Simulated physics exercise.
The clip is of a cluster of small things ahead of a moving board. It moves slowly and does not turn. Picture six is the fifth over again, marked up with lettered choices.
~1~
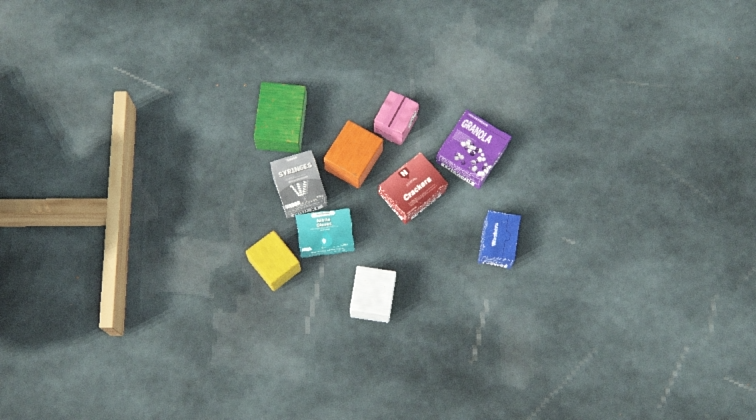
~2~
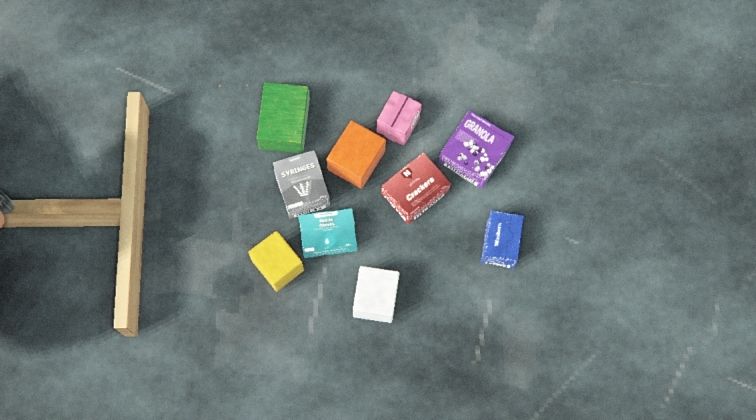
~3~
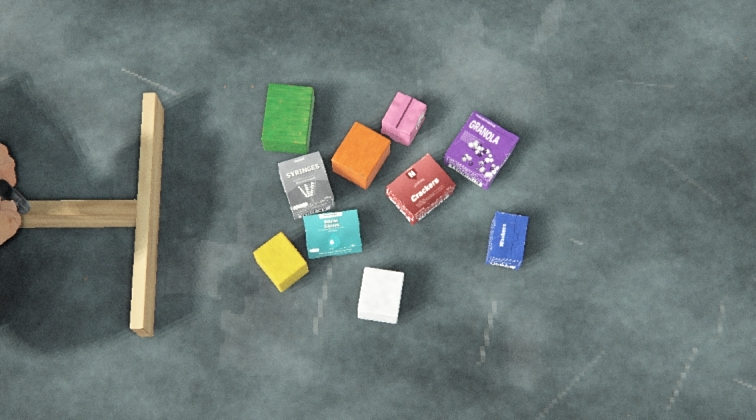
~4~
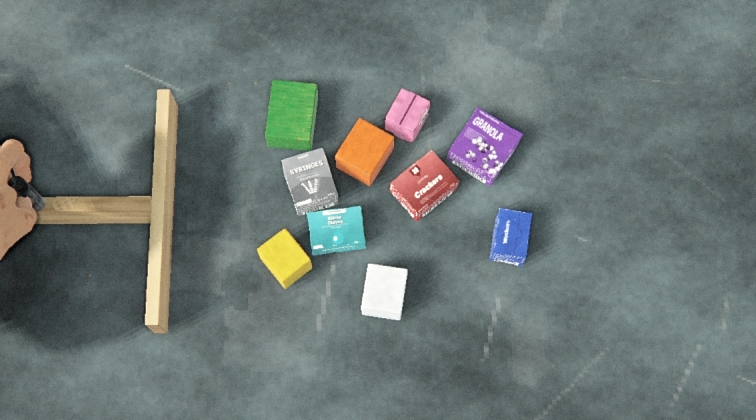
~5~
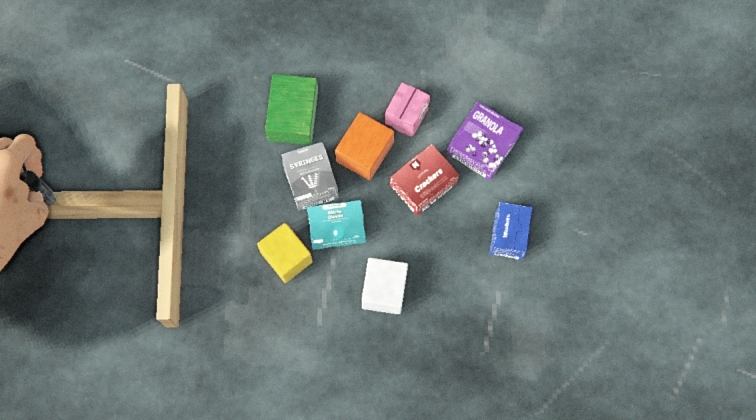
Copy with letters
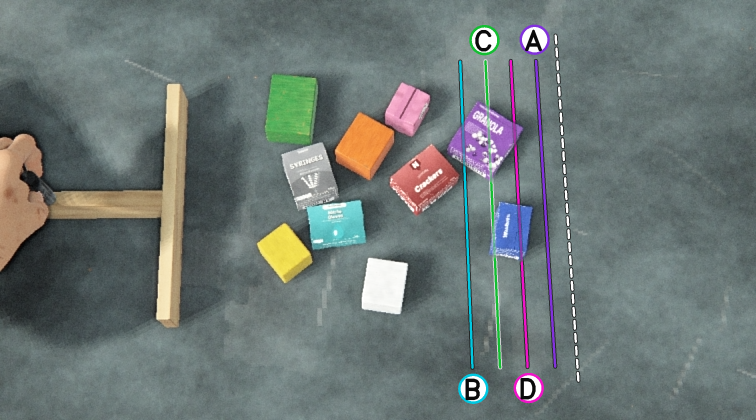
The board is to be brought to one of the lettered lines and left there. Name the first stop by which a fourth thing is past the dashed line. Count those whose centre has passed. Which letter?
Line D.
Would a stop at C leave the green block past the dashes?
No.
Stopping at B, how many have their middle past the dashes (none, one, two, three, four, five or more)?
It has one across.
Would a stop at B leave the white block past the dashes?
No.
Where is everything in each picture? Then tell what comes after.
In the first picture, board (114, 205); turquoise box (325, 234); white block (373, 295).
In the second picture, board (127, 206); blue box (502, 240).
In the third picture, board (143, 206); red packet (420, 189).
In the fourth picture, board (158, 203); yellow block (285, 259).
In the fifth picture, board (169, 197); pink box (407, 111); grey box (310, 177); turquoise box (336, 225).
On the copy, A at (545, 207); B at (466, 208); C at (492, 208); D at (519, 207); the dashed line at (566, 198).
On D. First, board (295, 196); blue box (511, 232); purple packet (485, 142); none across.
Then, board (422, 195); purple packet (538, 126); blue box (523, 236); none across.
Finally, board (519, 194); purple packet (628, 122); red packet (610, 189); six across.
By contrast, A gets nine across, but is farther than needed; B gets only one across; C gets only three across.
